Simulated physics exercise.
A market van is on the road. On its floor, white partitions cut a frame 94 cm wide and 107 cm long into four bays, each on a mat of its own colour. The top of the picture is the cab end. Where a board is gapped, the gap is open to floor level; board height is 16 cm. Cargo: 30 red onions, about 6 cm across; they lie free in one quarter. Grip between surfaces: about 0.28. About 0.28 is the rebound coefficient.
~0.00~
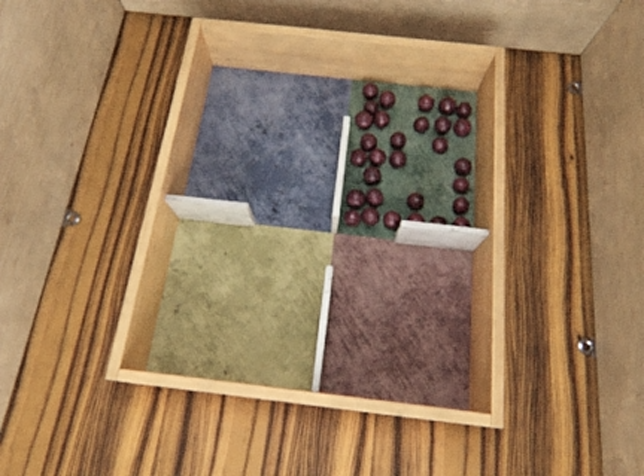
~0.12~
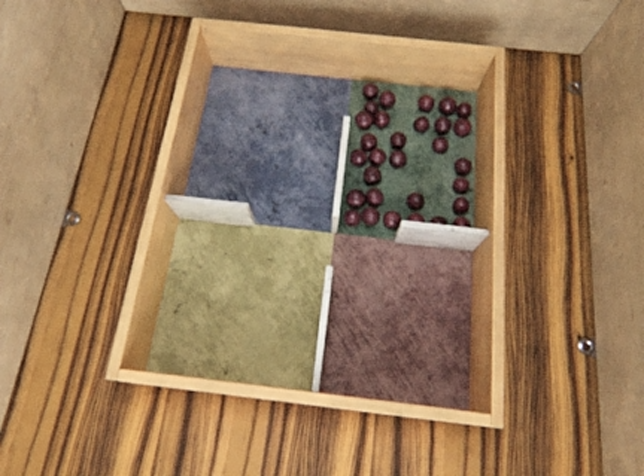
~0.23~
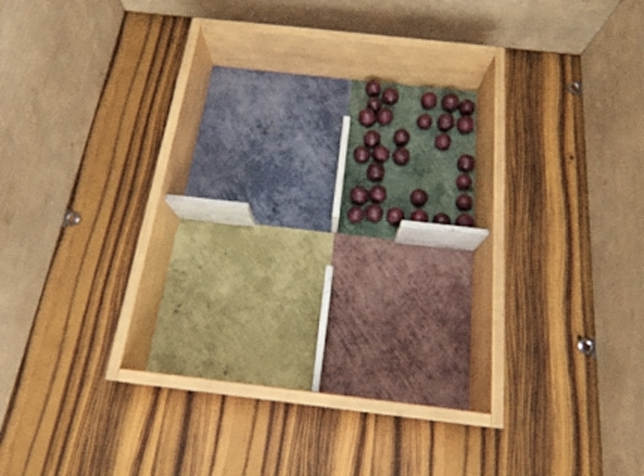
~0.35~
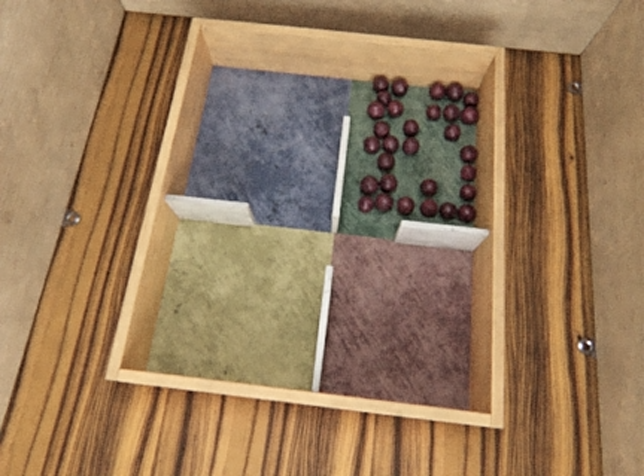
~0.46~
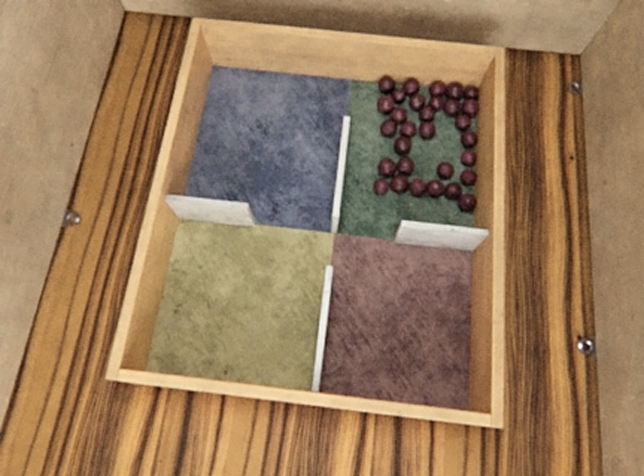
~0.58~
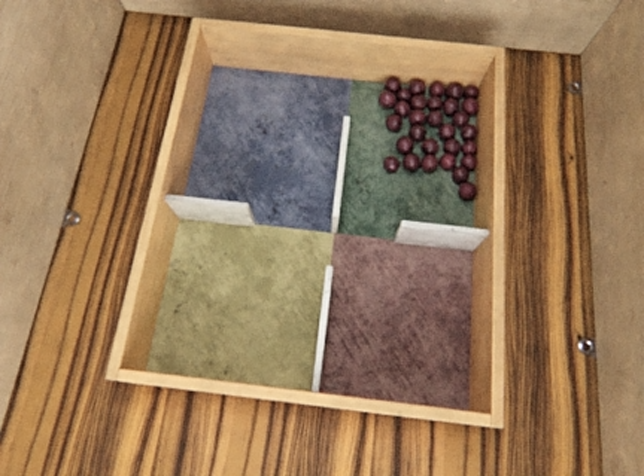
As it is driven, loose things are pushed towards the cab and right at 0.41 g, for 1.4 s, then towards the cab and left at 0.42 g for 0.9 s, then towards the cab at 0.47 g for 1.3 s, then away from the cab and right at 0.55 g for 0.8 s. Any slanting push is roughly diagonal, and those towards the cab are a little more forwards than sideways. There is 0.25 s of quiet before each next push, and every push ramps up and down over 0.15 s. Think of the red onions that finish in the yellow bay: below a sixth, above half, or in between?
In the yellow bay, anywhere from one sixth to half of them finish up.
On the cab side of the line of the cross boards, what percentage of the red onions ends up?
That works out to roughly 70 percent.
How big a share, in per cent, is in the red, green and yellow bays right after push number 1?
Red 0, green 100, yellow 0 %.
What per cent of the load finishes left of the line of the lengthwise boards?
That works out to roughly 30 percent.
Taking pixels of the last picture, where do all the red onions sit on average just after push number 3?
Roughly (330, 88).
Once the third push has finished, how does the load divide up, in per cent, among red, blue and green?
Red 0, blue 50, green 50 %.
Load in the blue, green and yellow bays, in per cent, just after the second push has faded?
Reading then: Blue 50 %, green 50 %, yellow 0 %.
After push 1 (1.64 s), 30 in the green bay.
After push 2 (2.79 s), 15 in the blue bay and 15 in the green bay.
After push 3 (4.34 s), 16 in the blue bay and 14 in the green bay.
After push 4 (5.39 s), 1 in the red bay, 1 in the blue bay, 21 in the green bay and 7 in the yellow bay.
Outcome (at 6.74 s), 2 in the red bay, 20 in the green bay and 8 in the yellow bay. Asked share, 8 of 30, 27 per cent.
